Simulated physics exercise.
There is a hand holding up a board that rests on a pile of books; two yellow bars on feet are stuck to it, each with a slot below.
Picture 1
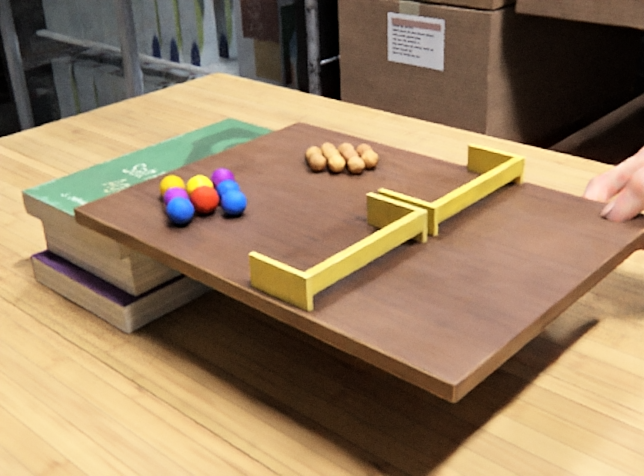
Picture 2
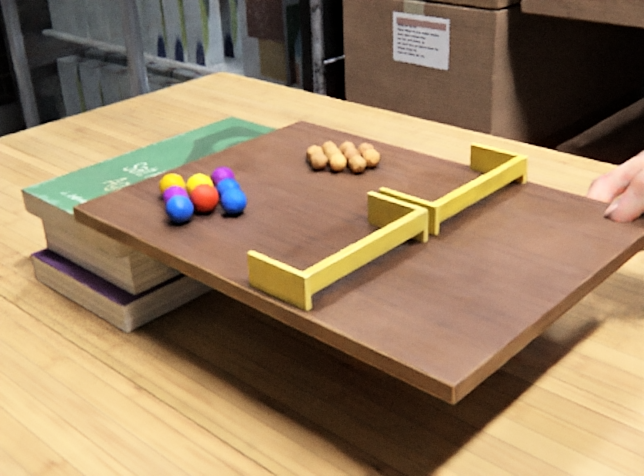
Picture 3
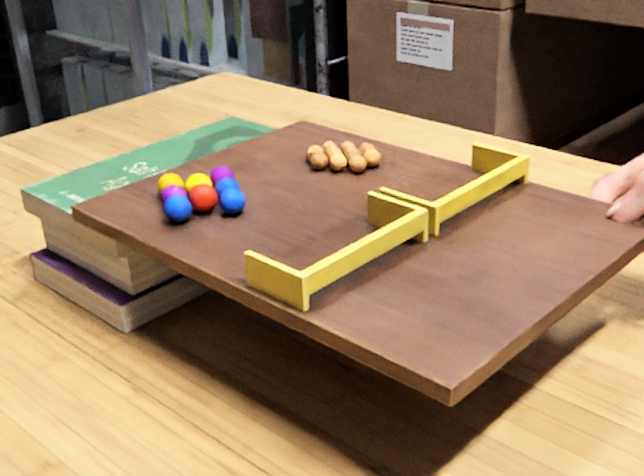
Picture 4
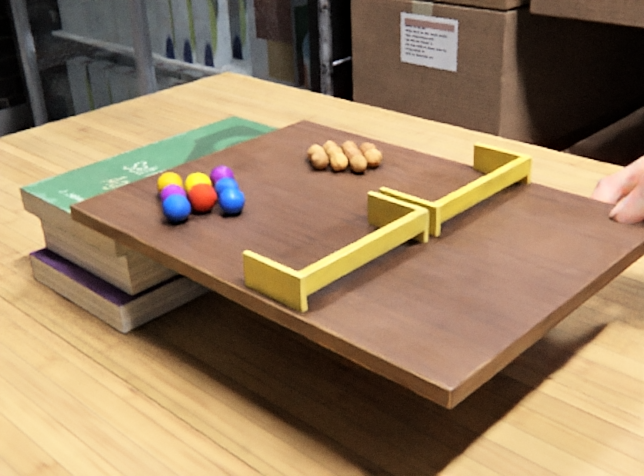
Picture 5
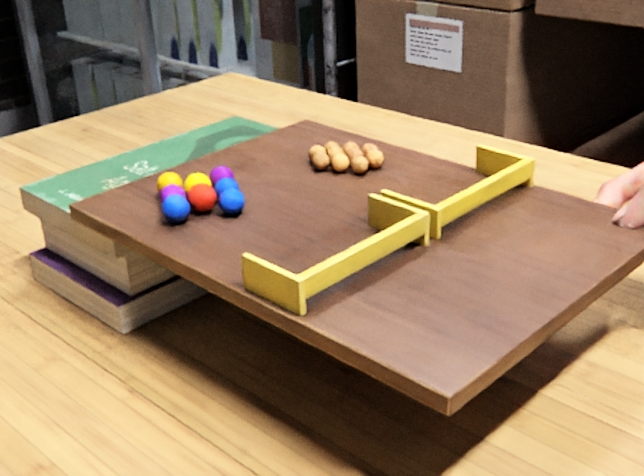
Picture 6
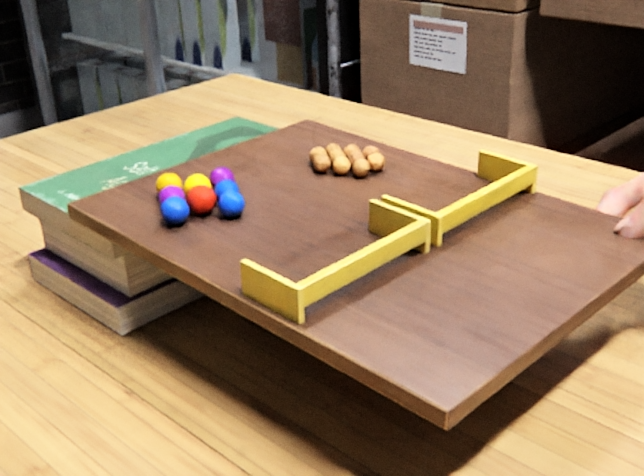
A brown board with two yellow barriers leaned on a pile of books while a hand held its right end, lowering it very slightly as the colourful balls and tan pieces stayed still.
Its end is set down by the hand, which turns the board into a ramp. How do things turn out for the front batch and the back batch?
Front batch - is stopped; back batch - is stopped.
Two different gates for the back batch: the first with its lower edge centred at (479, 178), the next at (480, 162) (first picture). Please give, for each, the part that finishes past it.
First try 100 %, second try 100 %.
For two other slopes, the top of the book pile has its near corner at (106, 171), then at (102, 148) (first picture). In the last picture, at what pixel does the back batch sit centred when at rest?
Resting centre: First ~ (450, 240), second ~ (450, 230).
Then, 0.24 s past the last view, board sloping at 7°; front batch on its way down; back batch where it was.
Then, 0.54 s past the last view, board sloping at 14°; front batch on its way down; back batch on its way down.
Then, 0.86 s past the last view, board resting at 16°; front batch has reached its gate; back batch has reached its gate.
Finally, board resting at 16°; front batch gathered behind its gate; back batch gathered behind its gate.
